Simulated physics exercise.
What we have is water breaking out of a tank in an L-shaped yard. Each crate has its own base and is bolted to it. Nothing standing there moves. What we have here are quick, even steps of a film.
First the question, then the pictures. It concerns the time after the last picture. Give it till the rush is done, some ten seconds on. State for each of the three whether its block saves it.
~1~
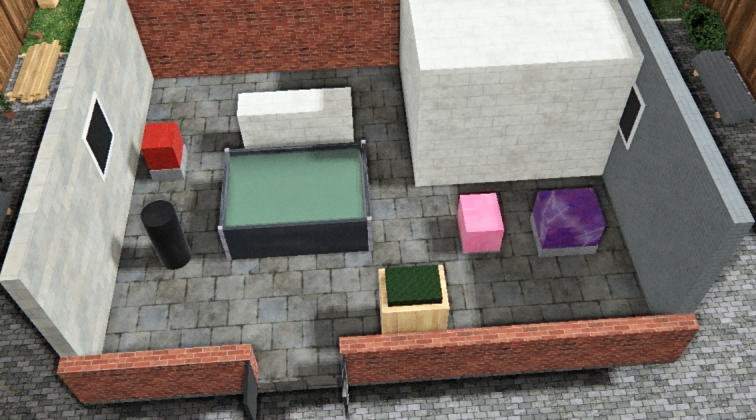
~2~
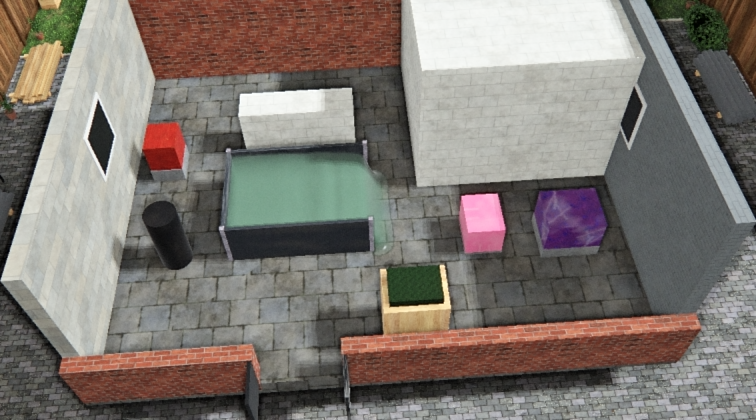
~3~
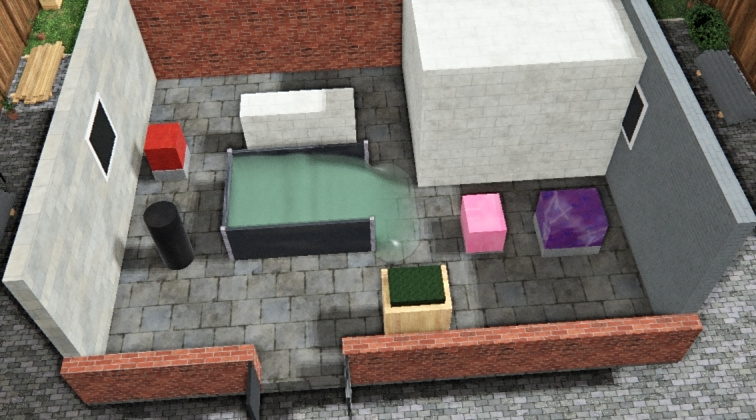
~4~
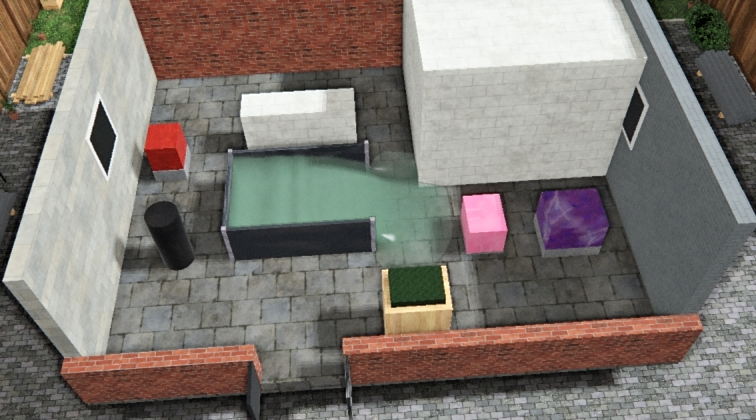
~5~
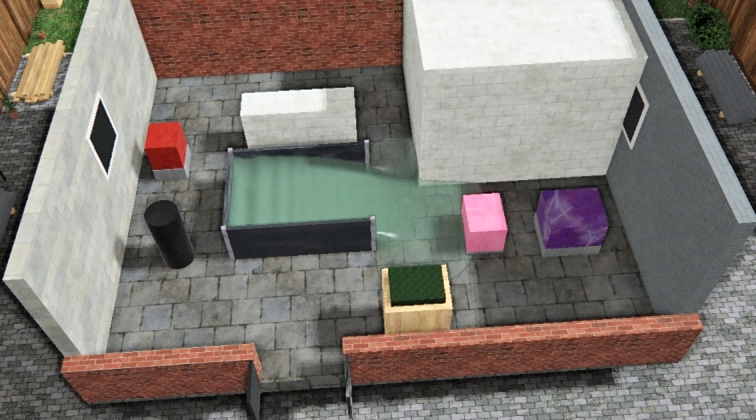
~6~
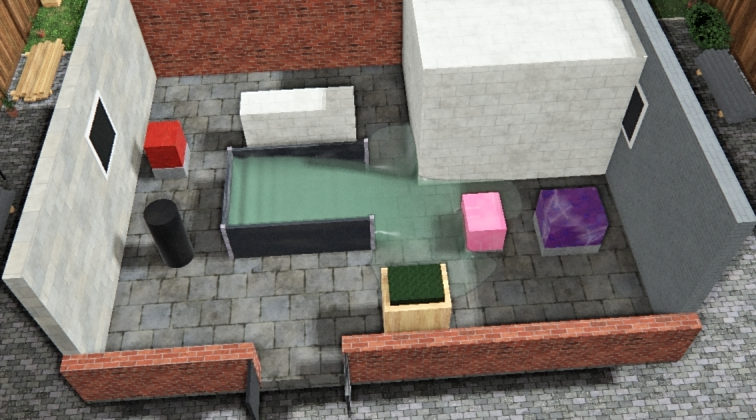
Outcome: As for the pink crate it's moistened by the water; as for the red crate it's untouched by the water; as for the purple crate it's moistened by the water.
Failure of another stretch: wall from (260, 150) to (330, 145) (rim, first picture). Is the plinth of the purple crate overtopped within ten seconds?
The purple one is not reached.
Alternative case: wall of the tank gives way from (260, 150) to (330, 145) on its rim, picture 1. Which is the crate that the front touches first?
That would be the one in red.
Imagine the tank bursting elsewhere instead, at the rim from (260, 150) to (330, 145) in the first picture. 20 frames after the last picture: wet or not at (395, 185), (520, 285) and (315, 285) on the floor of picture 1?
Point one: Reached. Point two: Not reached. Point three: Not reached.
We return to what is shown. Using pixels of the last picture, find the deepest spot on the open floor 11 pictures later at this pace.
Point to roughly (597, 188).
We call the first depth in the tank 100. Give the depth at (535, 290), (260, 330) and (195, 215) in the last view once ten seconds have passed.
In the order asked, some 10, 4 and 4 in a hundred.
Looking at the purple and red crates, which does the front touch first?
The purple crate.
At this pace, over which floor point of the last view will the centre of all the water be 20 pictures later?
It is near (449, 222).
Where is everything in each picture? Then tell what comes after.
The first picture shows the tank at (296, 187) is whole and still.
In the second picture, the front is at (376, 253), out from the gap at (367, 200).
In the third picture, the front is at (397, 258), out from the gap at (368, 202).
In the fourth picture, the front is at (414, 157), out from the gap at (369, 204).
In the fifth picture, water pours out at (369, 203) and has run to (479, 194).
In the sixth picture, the front is at (513, 188), out from the gap at (368, 203).
A moment on, water covers 30 % of the floor; the pink crate water round its plinth, the red crate not reached, the purple crate water round its plinth.
Next, water covers 40 % of the floor; the pink crate water round its plinth, the red crate not reached, the purple crate water round its plinth.
Then, water covers 55 % of the floor; the pink crate water round its plinth, the red crate not reached, the purple crate water round its plinth.
Later, water covers 85 % of the floor; the pink crate water round its plinth, the red crate water round its plinth, the purple crate water round its plinth.
In the end, water covers 100 % of the floor; the pink crate was topped, the red crate stayed above the water, the purple crate was topped.
